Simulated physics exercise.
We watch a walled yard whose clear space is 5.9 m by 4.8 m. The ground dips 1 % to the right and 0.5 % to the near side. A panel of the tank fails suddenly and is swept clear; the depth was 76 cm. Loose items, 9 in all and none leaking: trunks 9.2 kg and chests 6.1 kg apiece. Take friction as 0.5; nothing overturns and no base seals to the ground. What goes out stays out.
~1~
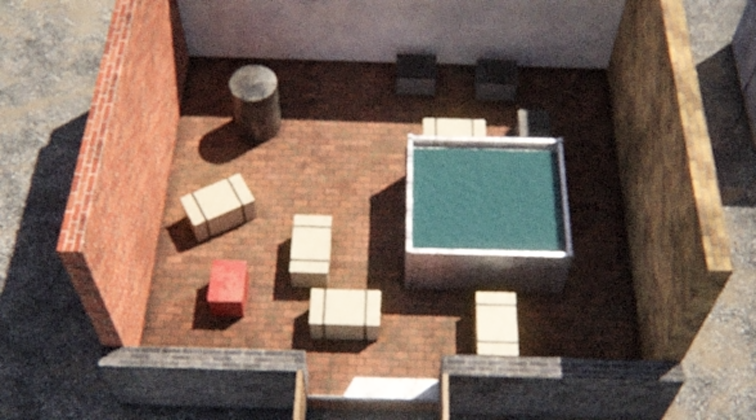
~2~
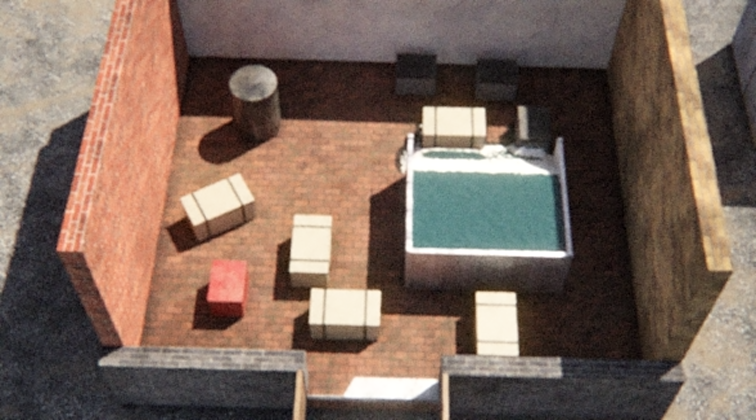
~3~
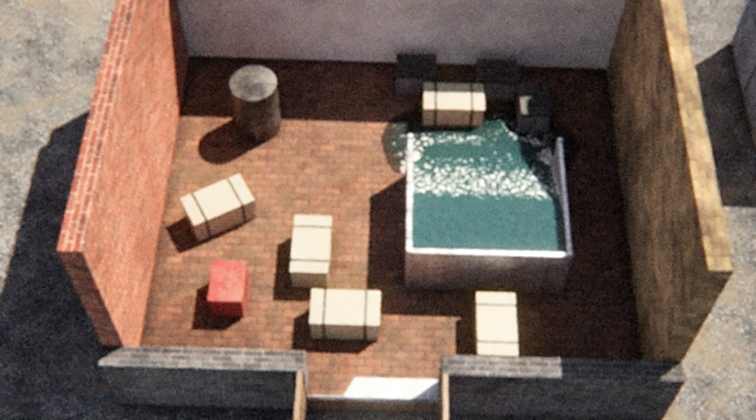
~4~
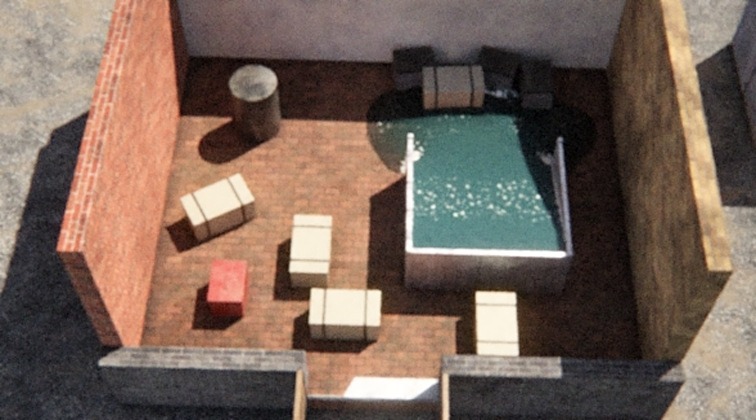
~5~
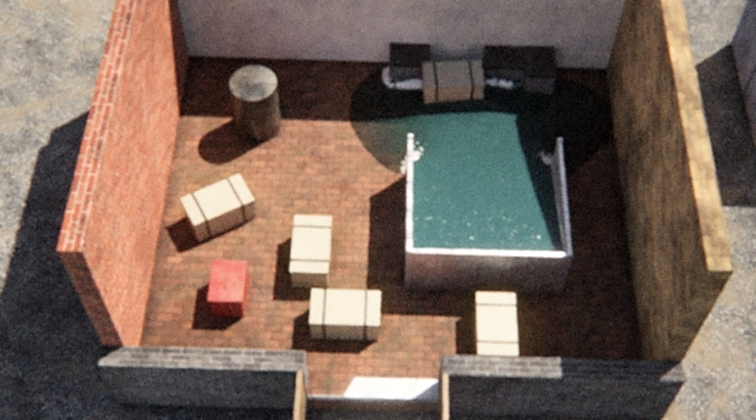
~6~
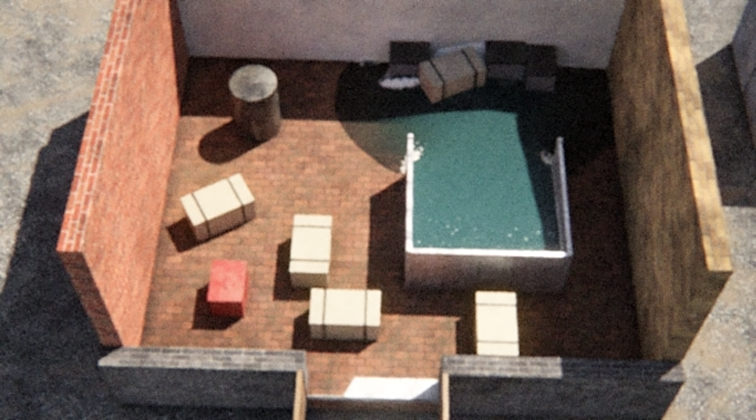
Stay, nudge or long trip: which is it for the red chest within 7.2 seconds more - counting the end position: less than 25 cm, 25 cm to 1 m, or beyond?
Red chest moves a short way.
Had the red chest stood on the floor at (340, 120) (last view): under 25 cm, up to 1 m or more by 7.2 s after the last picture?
It gets carried off.
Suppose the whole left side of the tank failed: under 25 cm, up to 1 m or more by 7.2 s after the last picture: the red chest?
In that case the red chest ends far away.
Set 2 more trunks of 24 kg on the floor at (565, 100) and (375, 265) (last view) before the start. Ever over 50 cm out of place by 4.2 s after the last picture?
In that order: More, short of it.
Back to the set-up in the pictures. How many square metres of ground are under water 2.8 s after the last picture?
Some 23 m2.
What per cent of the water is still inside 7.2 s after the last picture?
About 94 per cent.
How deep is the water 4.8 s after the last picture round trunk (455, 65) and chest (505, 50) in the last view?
Roughly 3 and 7 cm.
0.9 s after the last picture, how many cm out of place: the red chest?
Roughly 0 cm by then.
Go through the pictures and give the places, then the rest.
The red chest at (227, 281) rests on the ground; 3.0 m2 under water; 0 of 9 have shifted, in the first picture.
The red chest at (227, 281) rests on the ground; 3.9 m2 under water; 2 of 9 have shifted, in the second picture.
The red chest at (227, 281), on the bottom; 5.3 m2 under water; 2 of 9 have shifted, in the third picture.
The red chest at (227, 281) rests on the ground; water covers 6.9 m2; 4 of 9 have shifted, in the fourth picture.
The red chest at (227, 281) rests on the ground; water covers 8.6 m2; 4 of 9 have shifted, in the fifth picture.
The red chest at (227, 281) rests on the ground; water covers 9.6 m2; 4 of 9 have shifted, in the sixth picture.
Then, 0.9 s after the last picture the red chest is near (227, 281), 0.0 m from its start, aground; 0 of 9 are out; 4 afloat.
Then, 2.8 s after the last picture the red chest is near (229, 287), 0.1 m from its start, aground; 0 of 9 are out; 3 afloat.
Then, 4.8 s after the last picture the red chest is near (234, 330), 0.7 m from its start, afloat; 0 of 9 are out; 8 afloat.
Then, 7.2 s after the last picture the red chest is near (254, 315), 0.6 m from its start, afloat; 1 of 9 are out; 8 afloat.
